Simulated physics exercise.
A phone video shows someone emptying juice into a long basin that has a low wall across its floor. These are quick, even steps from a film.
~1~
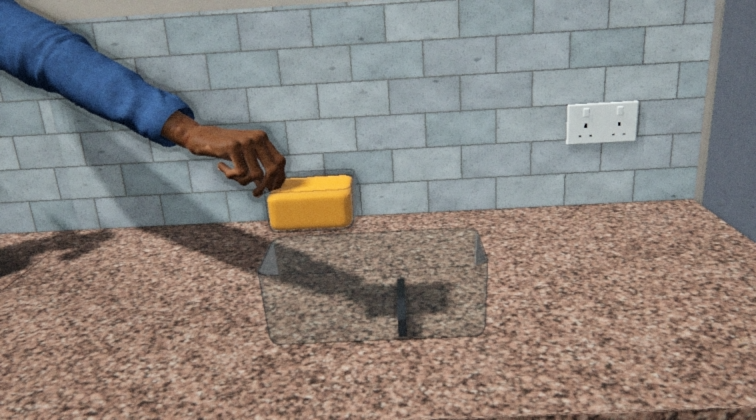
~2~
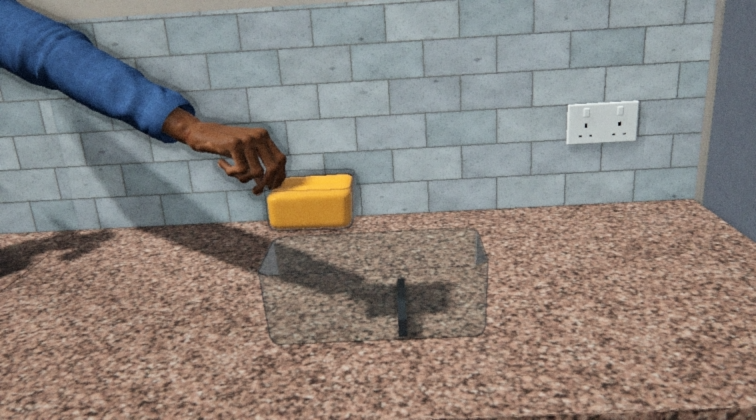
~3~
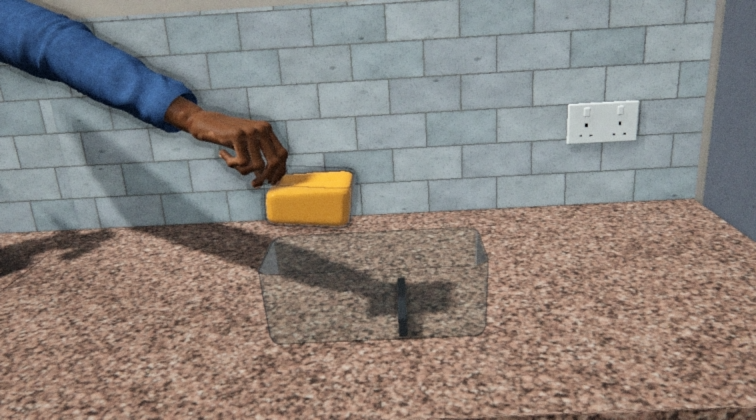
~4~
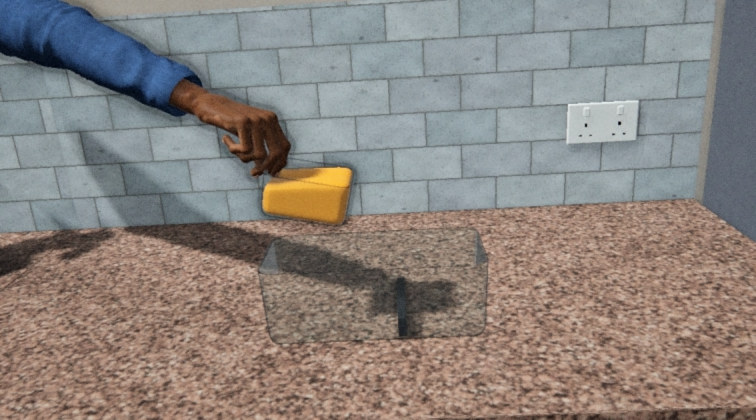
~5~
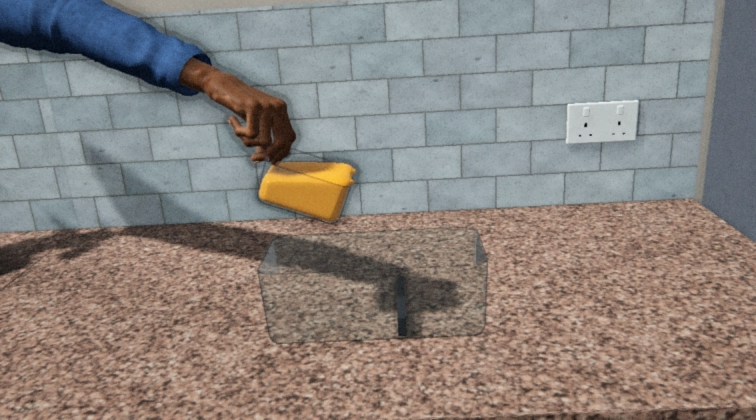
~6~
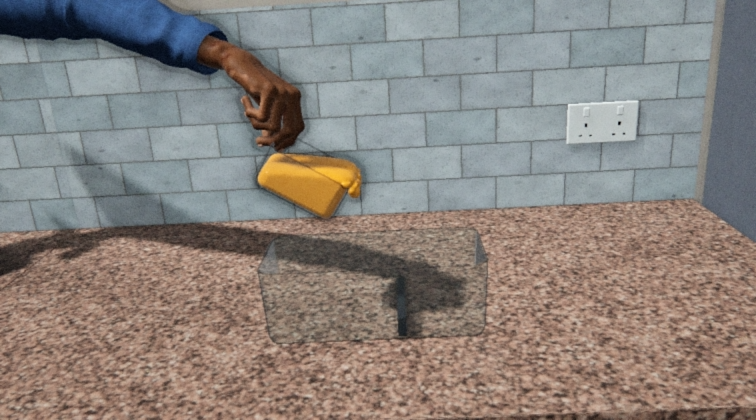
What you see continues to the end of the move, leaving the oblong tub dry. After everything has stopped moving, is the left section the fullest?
The right region takes the most.
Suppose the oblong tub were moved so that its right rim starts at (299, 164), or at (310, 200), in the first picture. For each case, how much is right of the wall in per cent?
Close to 30 in a hundred, and close to 25 in a hundred.
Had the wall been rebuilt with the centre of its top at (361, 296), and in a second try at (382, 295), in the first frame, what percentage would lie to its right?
90 per cent, then 85 per cent, roughly.
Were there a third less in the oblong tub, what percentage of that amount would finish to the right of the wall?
80 per cent or so.
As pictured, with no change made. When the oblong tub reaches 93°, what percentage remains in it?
20 per cent, roughly.
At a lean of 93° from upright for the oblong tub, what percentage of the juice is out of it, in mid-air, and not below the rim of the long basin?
50 per cent.
A moment on, the tilt is 93° and 19 per cent is still to pour, 3 is left of the wall and 27 right of it.
Next, the tilt is 111° and 1 per cent is still to pour, 12 is left of the wall and 75 right of it.
Then the tilt is 111° and 0 per cent is still to pour, 21 is left of the wall and 76 right of it.
Later the tilt is 111° and 0 per cent is still to pour, 26 is left of the wall and 71 right of it.
In the end 26 per cent lies left of the wall, 71 right of it and 3 outside.
